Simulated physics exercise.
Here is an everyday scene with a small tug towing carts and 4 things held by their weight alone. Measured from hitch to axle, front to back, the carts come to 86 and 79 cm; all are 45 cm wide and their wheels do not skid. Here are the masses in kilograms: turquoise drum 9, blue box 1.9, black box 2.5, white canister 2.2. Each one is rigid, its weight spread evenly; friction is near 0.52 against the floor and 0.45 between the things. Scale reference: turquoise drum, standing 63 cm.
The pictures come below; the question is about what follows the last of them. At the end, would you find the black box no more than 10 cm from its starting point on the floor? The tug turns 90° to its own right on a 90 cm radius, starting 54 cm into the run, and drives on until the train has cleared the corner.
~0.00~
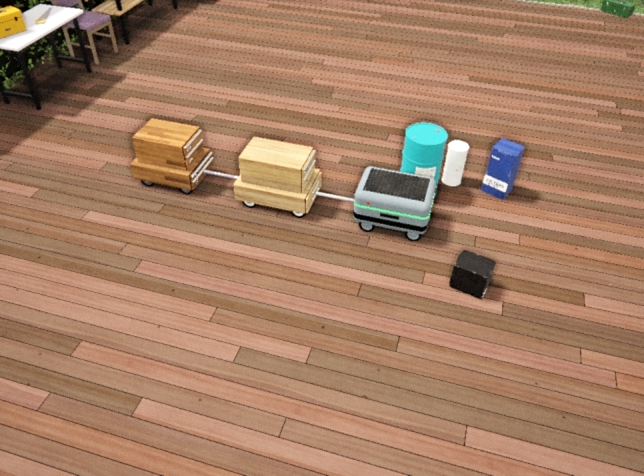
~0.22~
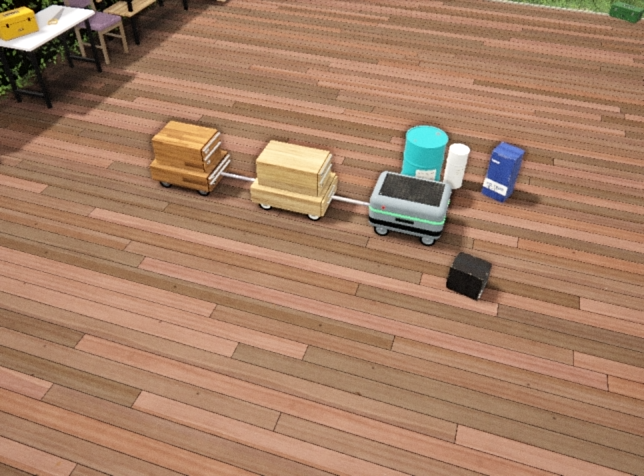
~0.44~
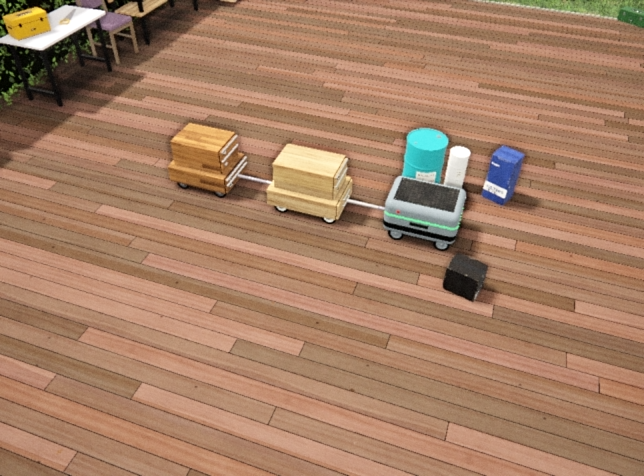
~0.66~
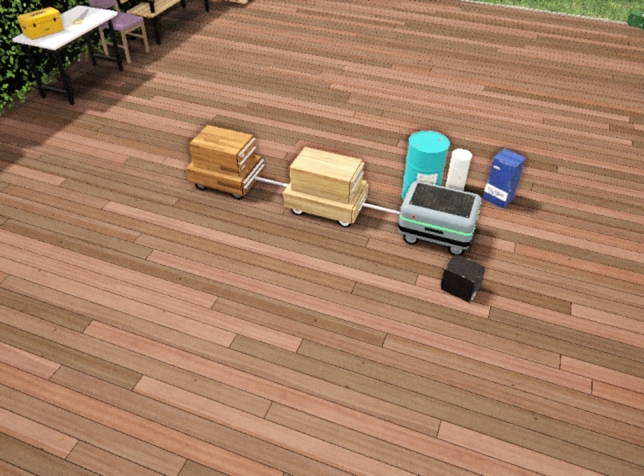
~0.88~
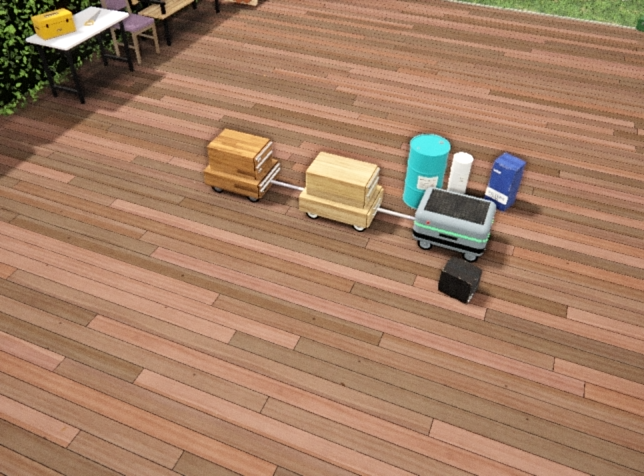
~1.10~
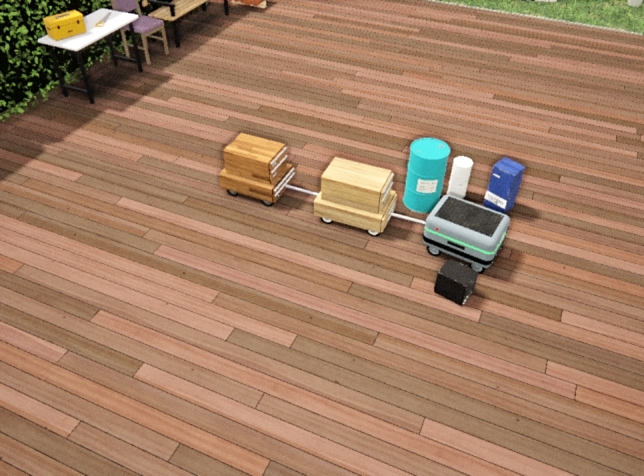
No. Moved too far.
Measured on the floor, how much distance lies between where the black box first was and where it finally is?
About 150 cm.
After 2.60 s, 159 cm covered.
After 4.70 s, 287 cm covered; black box moved 33 cm near (434, 304).
After 6.50 s, 396 cm covered; black box moved 99 cm near (432, 379).
In the end (8.1 s), not toppled but over 10 cm from the start, black box; the other 3 under 10 cm from the start. At the end, from the last picture's camera, black box near (405, 440).
